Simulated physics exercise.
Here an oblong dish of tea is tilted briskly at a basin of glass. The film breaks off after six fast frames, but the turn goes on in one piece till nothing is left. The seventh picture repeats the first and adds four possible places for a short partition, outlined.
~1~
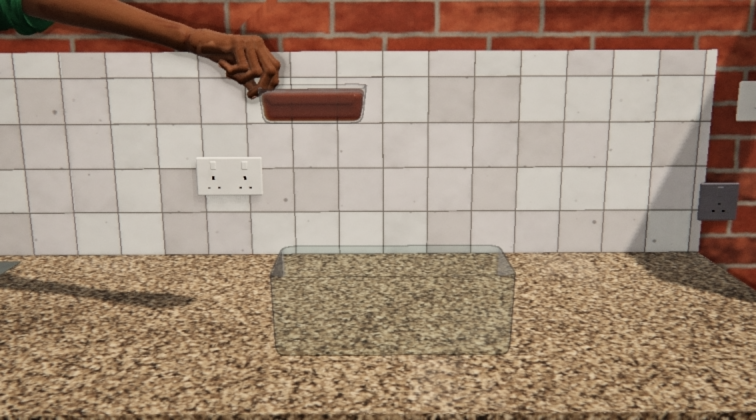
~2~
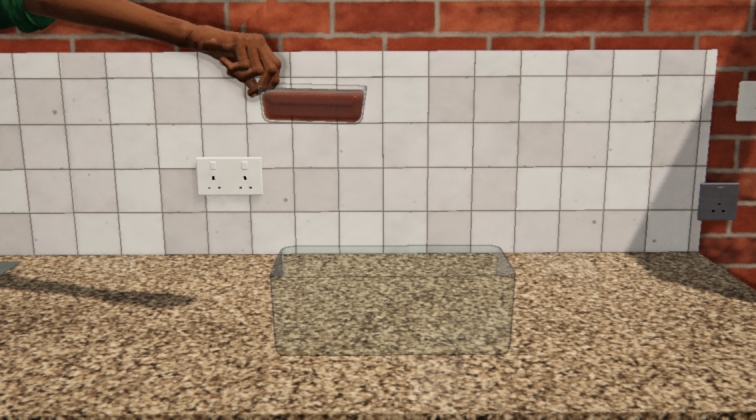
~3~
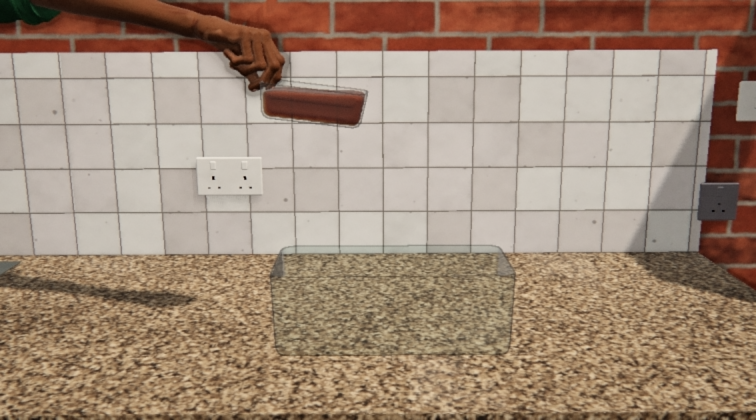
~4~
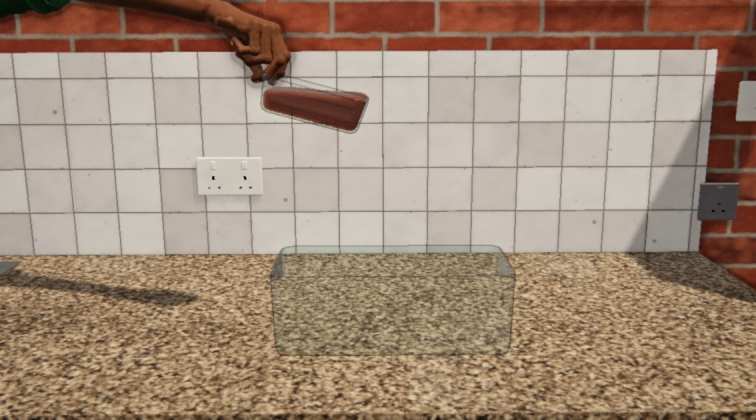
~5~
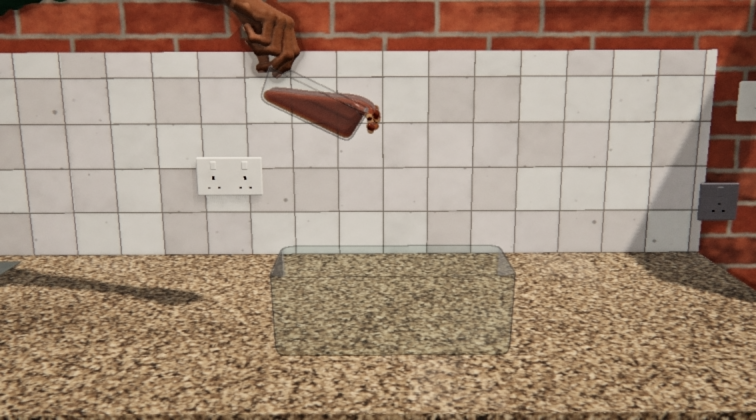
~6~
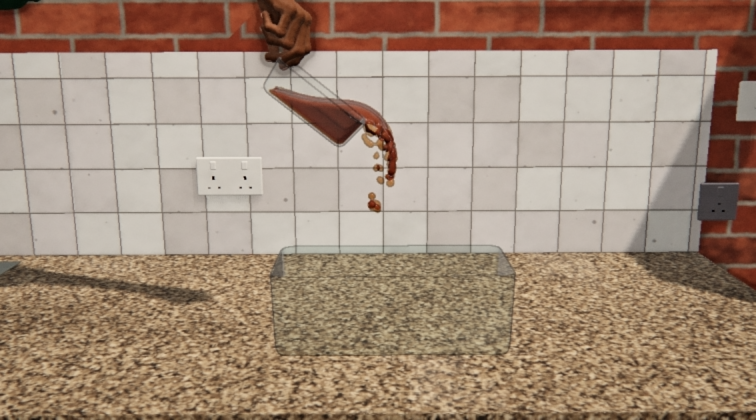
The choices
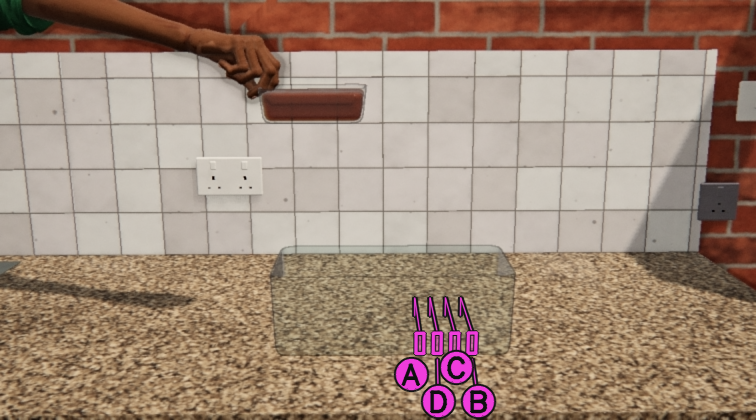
A hand tilting an oblong clear dish of reddish-brown liquid rightward, the liquid pouring over its lip in drops above a glass basin.
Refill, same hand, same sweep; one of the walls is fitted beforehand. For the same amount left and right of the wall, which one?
D works best here.
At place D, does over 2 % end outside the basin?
Yes.
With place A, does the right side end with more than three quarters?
No, it does not.
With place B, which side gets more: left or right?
The left side.
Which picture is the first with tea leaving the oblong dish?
Picture 4.
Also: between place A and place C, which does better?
It is A.
In magenta, A at (420, 359); B at (472, 359); C at (454, 359); D at (437, 359).
With A, about 33 % ends left of the wall and 61 % right of it; 6 % is lost outside.
With B, about 81 % ends left of the wall and 12 % right of it; 7 % is lost outside.
With C, about 84 % ends left of the wall and 9 % right of it; 7 % is lost outside.
With D, about 53 % ends left of the wall and 42 % right of it; 6 % is lost outside.
